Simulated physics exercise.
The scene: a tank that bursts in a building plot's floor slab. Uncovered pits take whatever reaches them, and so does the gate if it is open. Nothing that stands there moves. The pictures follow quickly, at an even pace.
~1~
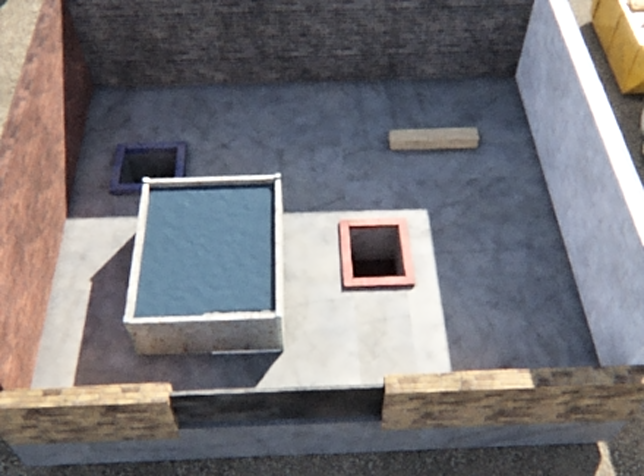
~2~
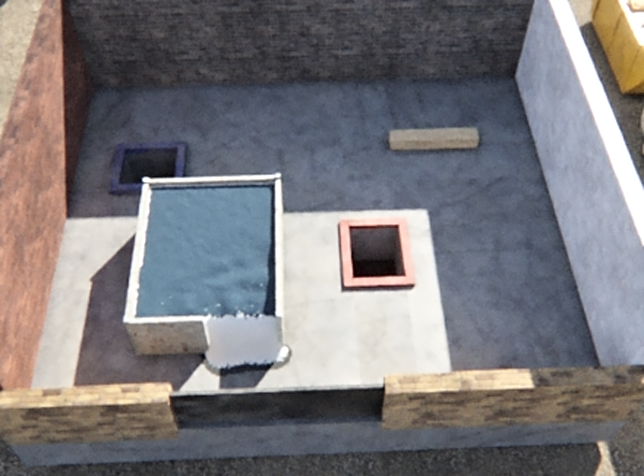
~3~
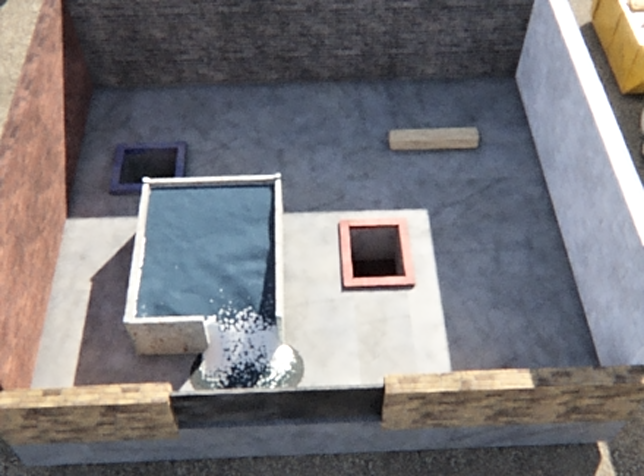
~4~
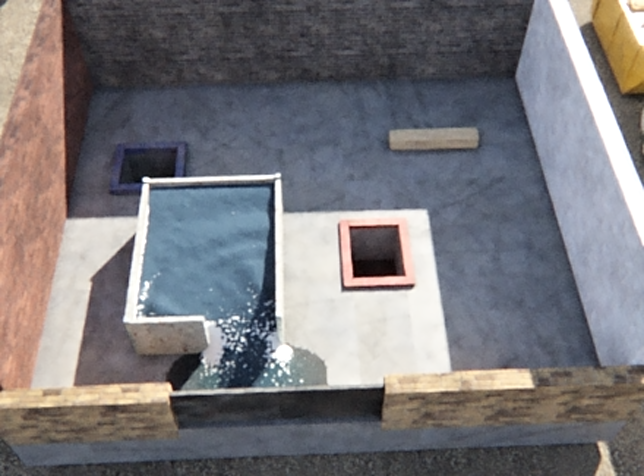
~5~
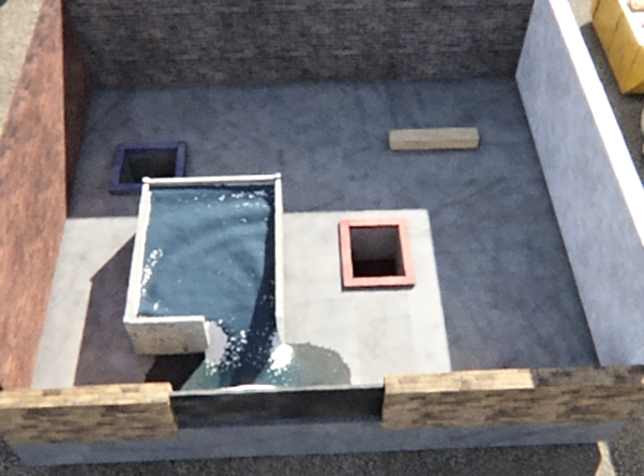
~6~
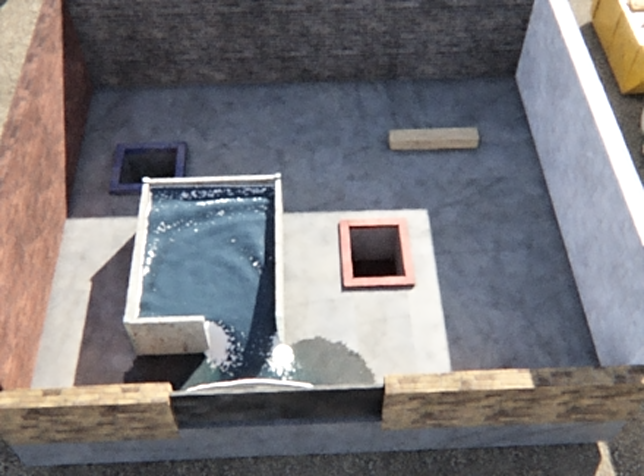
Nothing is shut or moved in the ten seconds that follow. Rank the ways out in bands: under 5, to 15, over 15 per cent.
The gate takes less than 5 %; the blue pit takes less than 5 %; the red pit takes less than 5 %.
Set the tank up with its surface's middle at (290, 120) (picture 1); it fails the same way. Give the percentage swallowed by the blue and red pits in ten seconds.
Roughly, in per cent: Blue 0, red 30.
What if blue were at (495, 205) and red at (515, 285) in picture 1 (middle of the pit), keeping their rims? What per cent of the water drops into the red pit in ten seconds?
In per cent: Red 15.
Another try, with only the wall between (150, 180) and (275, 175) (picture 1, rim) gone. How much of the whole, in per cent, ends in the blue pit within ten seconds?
Parts in a hundred: Blue 10.
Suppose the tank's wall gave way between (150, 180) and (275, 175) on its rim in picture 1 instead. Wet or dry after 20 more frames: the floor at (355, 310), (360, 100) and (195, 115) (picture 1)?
In that order: No water, under water, flooded.
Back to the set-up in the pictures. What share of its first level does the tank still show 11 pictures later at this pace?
Close to 58 %.
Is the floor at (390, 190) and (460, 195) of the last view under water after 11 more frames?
One after the other: No water, not flooded.
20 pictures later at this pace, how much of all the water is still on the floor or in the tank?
Some 100 per cent.
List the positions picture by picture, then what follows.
The water tank at (209, 247) is whole and still, in the first frame.
The front is at (283, 360), out from the gap at (244, 338), in the second frame.
The front is at a hidden place, out from the gap at (244, 339), in the third frame.
Water pours out at (244, 339) and has run to a hidden place, in the fourth frame.
The front is at a hidden place, out from the gap at (244, 339), in the fifth frame.
The front is at a hidden place, out from the gap at (244, 339), in the sixth frame.
A moment on, water covers 20 % of the floor; the gate 0 %, the blue pit 0 %, the red pit 0 %.
Next, water covers 30 % of the floor; the gate 0 %, the blue pit 0 %, the red pit 0 %.
Then, water covers 45 % of the floor; the gate 0 %, the blue pit 0 %, the red pit 0 %.
Later, water covers 75 % of the floor; the gate 0 %, the blue pit 2 %, the red pit 0 %.
In the end, water covers 95 % of the floor; the gate 0 %, the blue pit 2 %, the red pit 1 %.
